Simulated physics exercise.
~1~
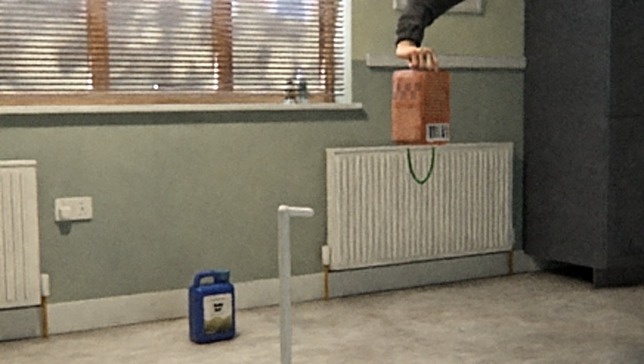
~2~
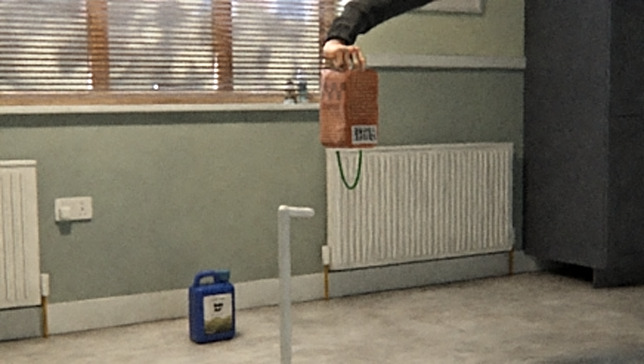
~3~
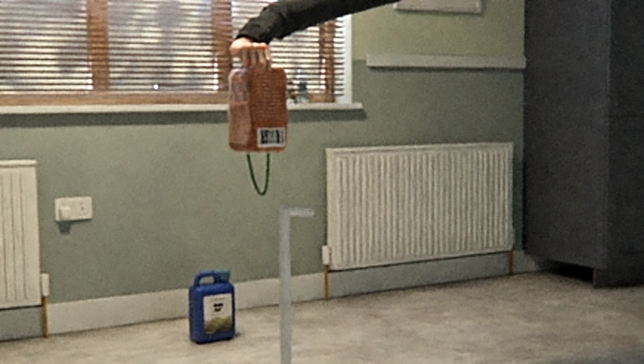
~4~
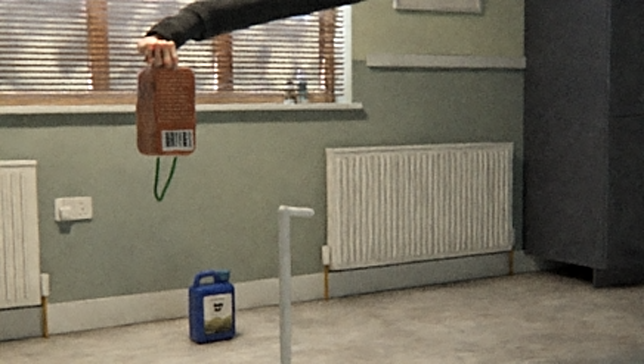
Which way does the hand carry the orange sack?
The hand carries the orange sack to the left, over the post and beyond it.
